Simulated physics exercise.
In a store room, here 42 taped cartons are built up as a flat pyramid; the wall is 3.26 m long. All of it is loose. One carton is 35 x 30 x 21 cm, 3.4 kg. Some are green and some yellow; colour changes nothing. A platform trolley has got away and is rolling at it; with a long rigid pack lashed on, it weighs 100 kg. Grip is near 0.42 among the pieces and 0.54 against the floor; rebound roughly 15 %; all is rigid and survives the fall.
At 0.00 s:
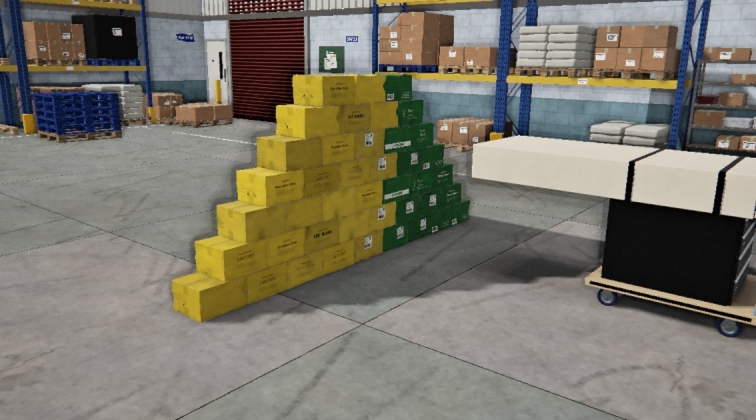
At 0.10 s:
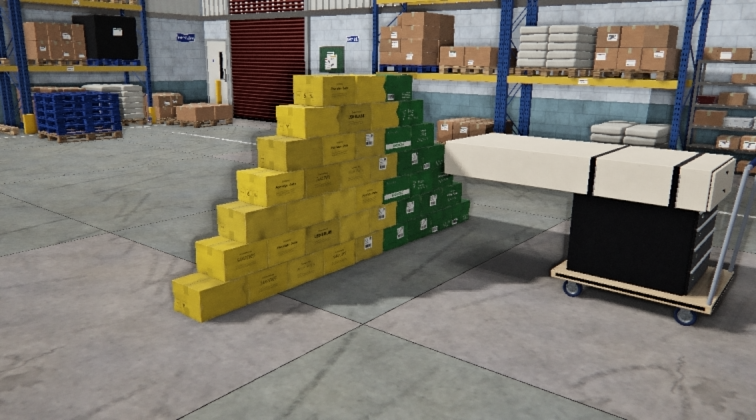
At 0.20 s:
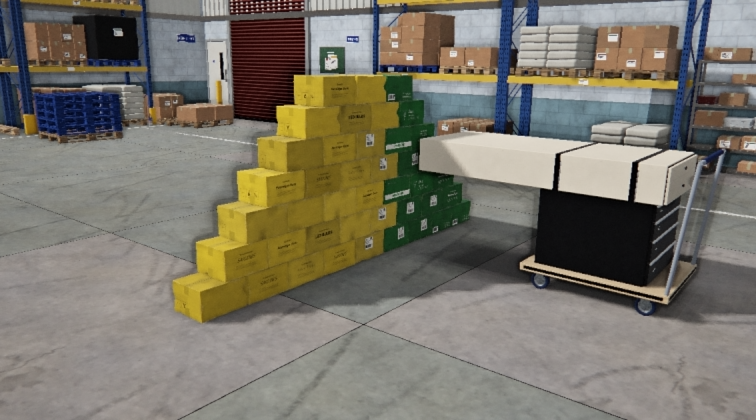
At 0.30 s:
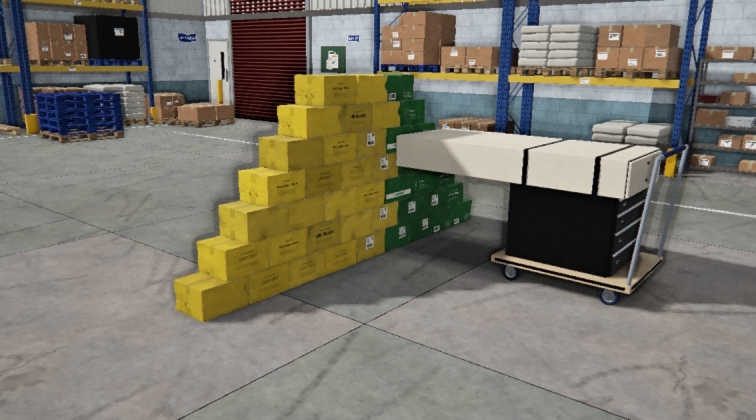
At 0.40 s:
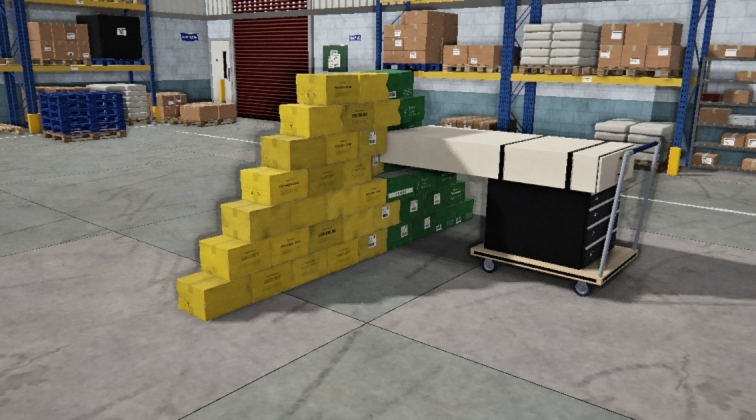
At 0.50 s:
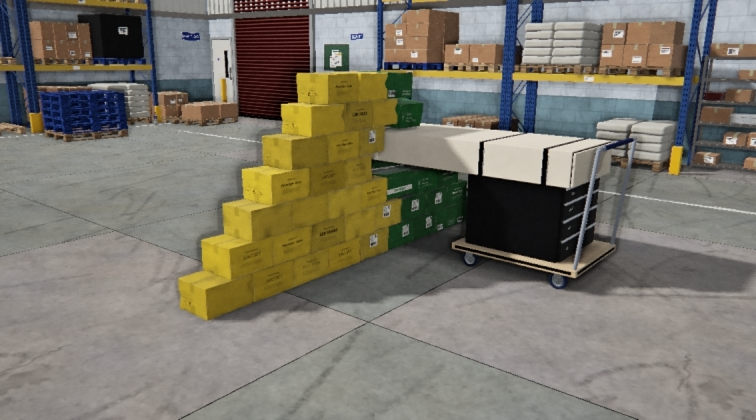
Platform trolley carrying a long pale pack rolling leftward in a warehouse, the pack pushing into green cartons beside stacked yellow ones.
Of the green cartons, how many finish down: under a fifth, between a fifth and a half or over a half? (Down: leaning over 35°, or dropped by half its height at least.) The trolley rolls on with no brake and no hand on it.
Ending down: From a fifth to a half.
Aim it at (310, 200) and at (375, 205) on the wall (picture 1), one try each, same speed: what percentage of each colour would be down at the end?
Green 0 then 10, yellow 50 then 20 per cent.
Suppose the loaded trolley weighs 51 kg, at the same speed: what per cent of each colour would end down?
In that case green 40, yellow 0 per cent.
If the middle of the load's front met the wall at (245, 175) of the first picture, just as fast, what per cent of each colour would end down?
In that case green 0, yellow 10 per cent.
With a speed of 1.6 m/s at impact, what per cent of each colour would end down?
Then green 40, yellow 20 per cent.
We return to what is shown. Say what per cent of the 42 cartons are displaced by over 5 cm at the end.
Shifted: 55 per cent.
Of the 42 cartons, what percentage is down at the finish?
Roughly 15 per cent of them.
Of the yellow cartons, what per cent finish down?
By colour: Yellow 0 per cent.
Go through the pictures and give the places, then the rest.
In the first picture (each place is the centre of the face we see best), load (480, 155) 76 cm short of the wall; top green carton (400, 88); top yellow carton (372, 89); all as stacked.
In the second picture, load (452, 152) 52 cm short of the wall; top green carton (400, 88).
In the third picture, load (426, 149) 28 cm short of the wall; top green carton (400, 88).
In the fourth picture, load (402, 145) 38 mm short of the wall; top green carton (401, 88).
In the fifth picture, load 16 cm into the wall's line; top green carton (401, 85) tilted 3°; 8 have shifted.
In the sixth picture, load 35 cm into the wall's line; top green carton (401, 86) moved 45 mm; top yellow carton (375, 87) moved 26 mm; 13 have shifted.
By 0.62 s, load 55 cm past the wall's line, still rolling; 3 of the 16 green cartons down (3 of 42 in all colours); top green carton tilted 5°; top yellow carton moved 6 cm.
By 0.90 s, load 1.01 m past the wall's line, still rolling; 4 of the 16 green cartons down (4 of 42 in all colours); top green carton tilted 13°; top yellow carton tilted 11°.
By 1.10 s, load 1.19 m past the wall's line, still rolling; 5 of the 16 green cartons down (6 of 42 in all colours); top green carton tilted 47°, 14 cm lower; top yellow carton tilted 4°.
By 1.40 s, load 1.31 m past the wall's line, still rolling; 5 of the 16 green cartons down (6 of 42 in all colours); top green carton on its side; top yellow carton tilted 11°.
When it is over (2.4 s), load 1.28 m past the wall's line, stopped; 5 of the 16 green cartons down (6 of 42 in all colours); top green carton on its side; top yellow carton tilted 10°. That is 31 per cent. In pixels of the last frame, middles, top green carton near (352, 104), top yellow carton near (352, 86).
